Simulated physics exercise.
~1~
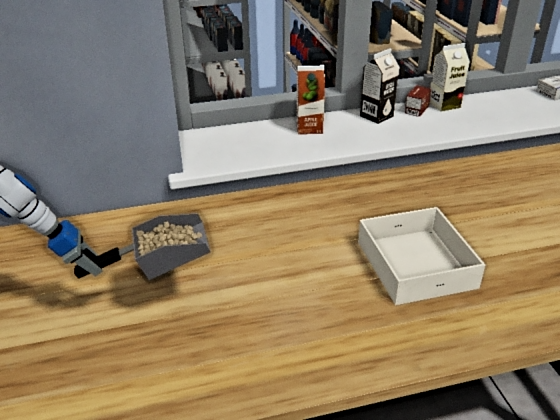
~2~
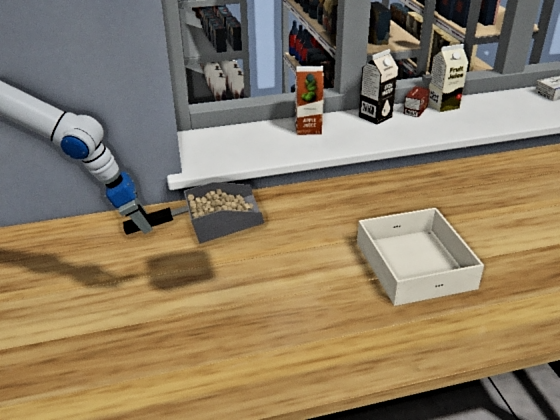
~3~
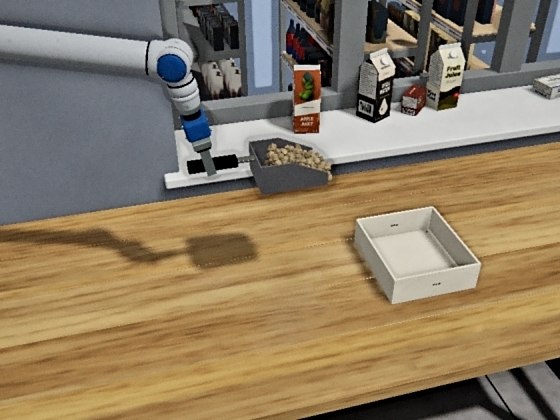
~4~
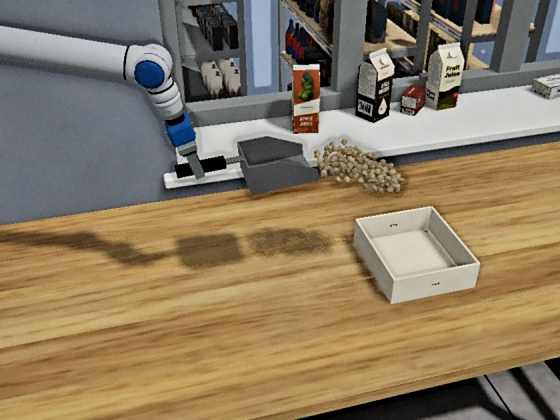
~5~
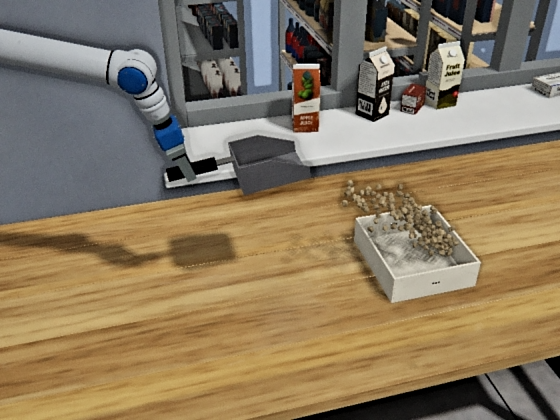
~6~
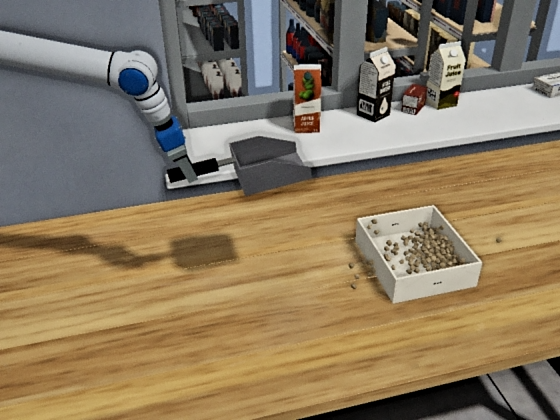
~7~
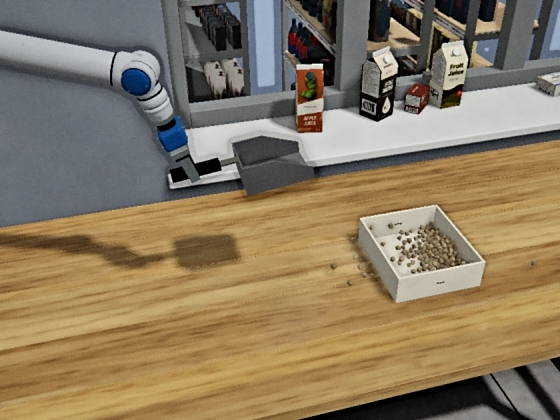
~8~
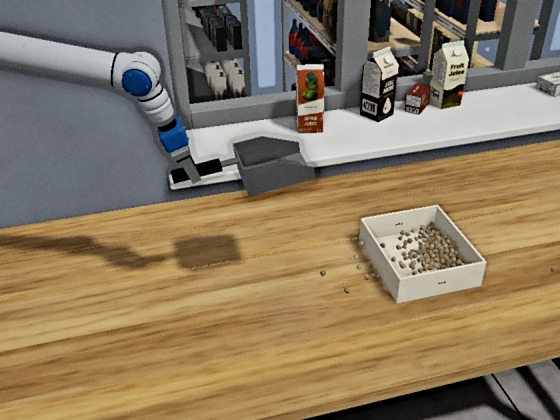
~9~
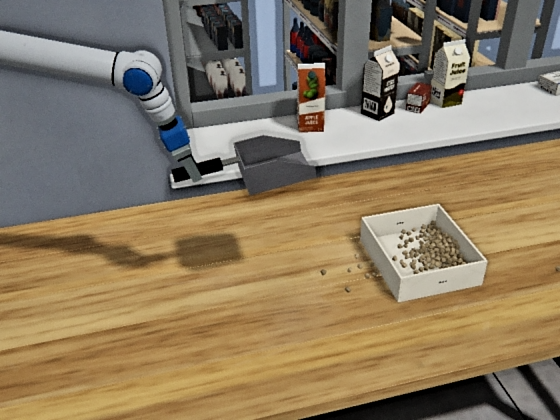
A robot arm swings a scoop rightward and flings pebbles into a bin, spilling a few.
